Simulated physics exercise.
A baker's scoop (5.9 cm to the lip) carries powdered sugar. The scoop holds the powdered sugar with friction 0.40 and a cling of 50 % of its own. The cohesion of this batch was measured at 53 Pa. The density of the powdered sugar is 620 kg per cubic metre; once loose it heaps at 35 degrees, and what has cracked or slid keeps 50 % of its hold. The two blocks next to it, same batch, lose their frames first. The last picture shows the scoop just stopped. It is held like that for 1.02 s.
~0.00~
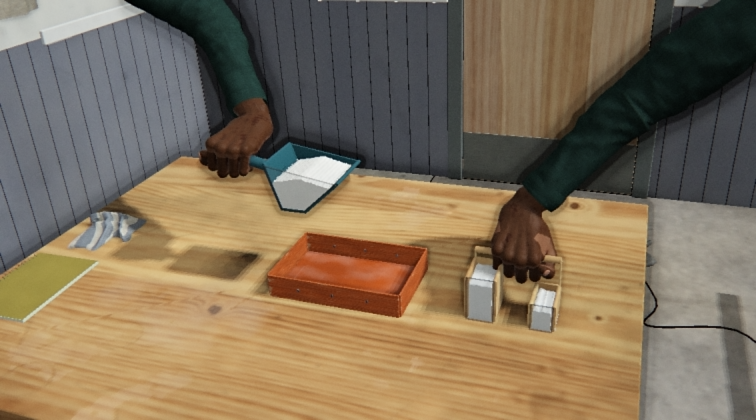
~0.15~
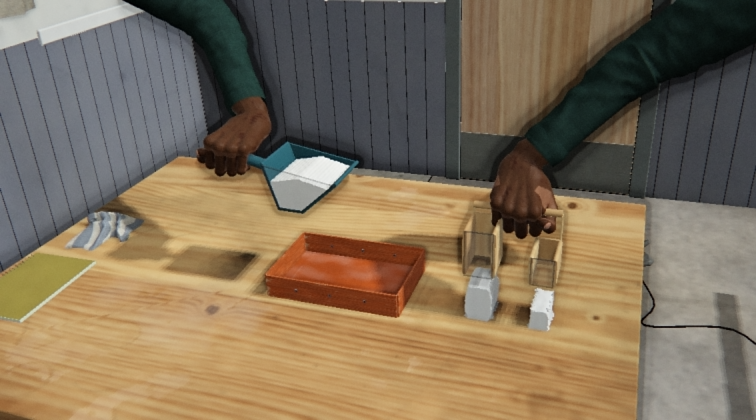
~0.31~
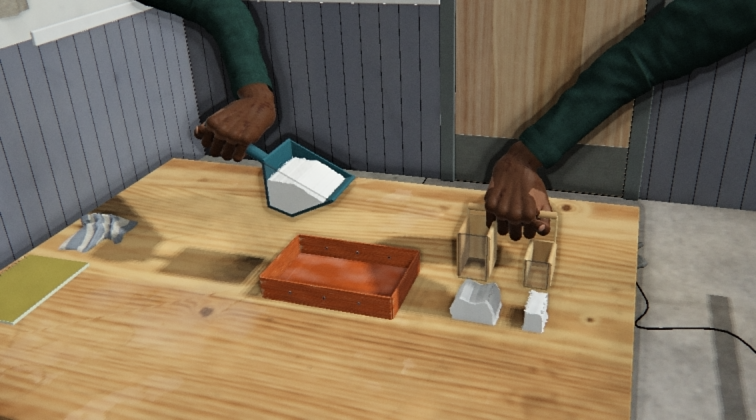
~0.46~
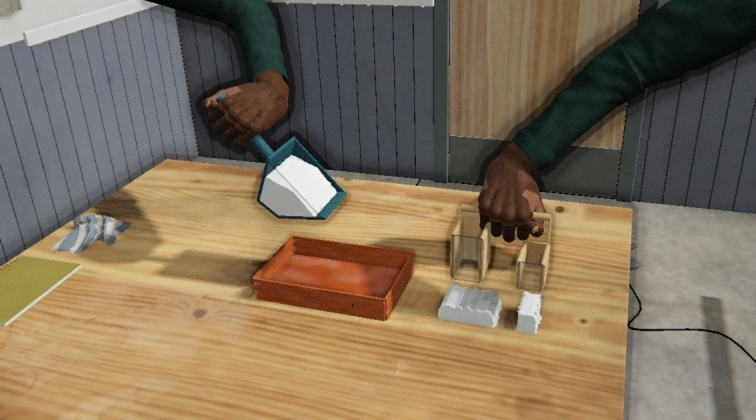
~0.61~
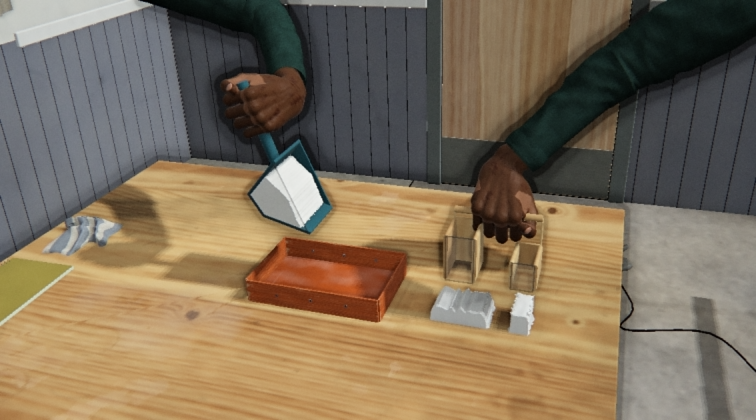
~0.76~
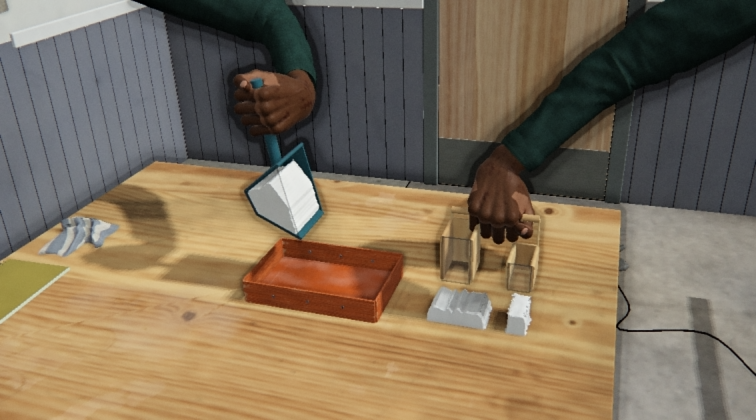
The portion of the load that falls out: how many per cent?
About 52 %.
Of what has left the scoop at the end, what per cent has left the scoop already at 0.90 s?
Some 0 per cent.
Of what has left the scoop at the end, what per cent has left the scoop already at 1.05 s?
Some 50 per cent.
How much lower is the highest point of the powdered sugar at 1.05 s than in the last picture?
Roughly 2.0 cm.
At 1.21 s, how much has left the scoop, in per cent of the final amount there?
About 100 %.
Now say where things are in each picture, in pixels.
Lip at (335, 183), tilt 0 degrees; top of the powdered sugar at (297, 179); blocks stand 7.3 cm, 4.0 cm (left to right), in the first picture.
Lip at (334, 184), tilt 1 degrees; top of the powdered sugar at (294, 179); blocks stand 6.6 cm, 4.0 cm (left to right), in the second picture.
Lip at (331, 200), tilt 17 degrees; top of the powdered sugar at (273, 180); blocks stand 4.5 cm, 4.0 cm (left to right), in the third picture.
Lip at (324, 217), tilt 37 degrees; top of the powdered sugar at (268, 178); blocks stand 3.3 cm, 4.0 cm (left to right), in the fourth picture.
Lip at (309, 232), tilt 58 degrees; top of the powdered sugar at (267, 179); blocks stand 3.3 cm, 4.0 cm (left to right), in the fifth picture.
Lip at (301, 237), tilt 68 degrees; top of the powdered sugar at (268, 184); blocks stand 3.3 cm, 4.0 cm (left to right), in the sixth picture.
After 0.90 s, the scoop is at 68 degrees and 2 % has left it.
After 1.05 s, the scoop is at 68 degrees and 28 % has left it.
After 1.21 s, the scoop is at 68 degrees and 49 % has left it.
After 1.37 s, the scoop is at 68 degrees and 51 % has left it.
After 1.83 s, at the end, the scoop is at 68 degrees and 52 % has left it.
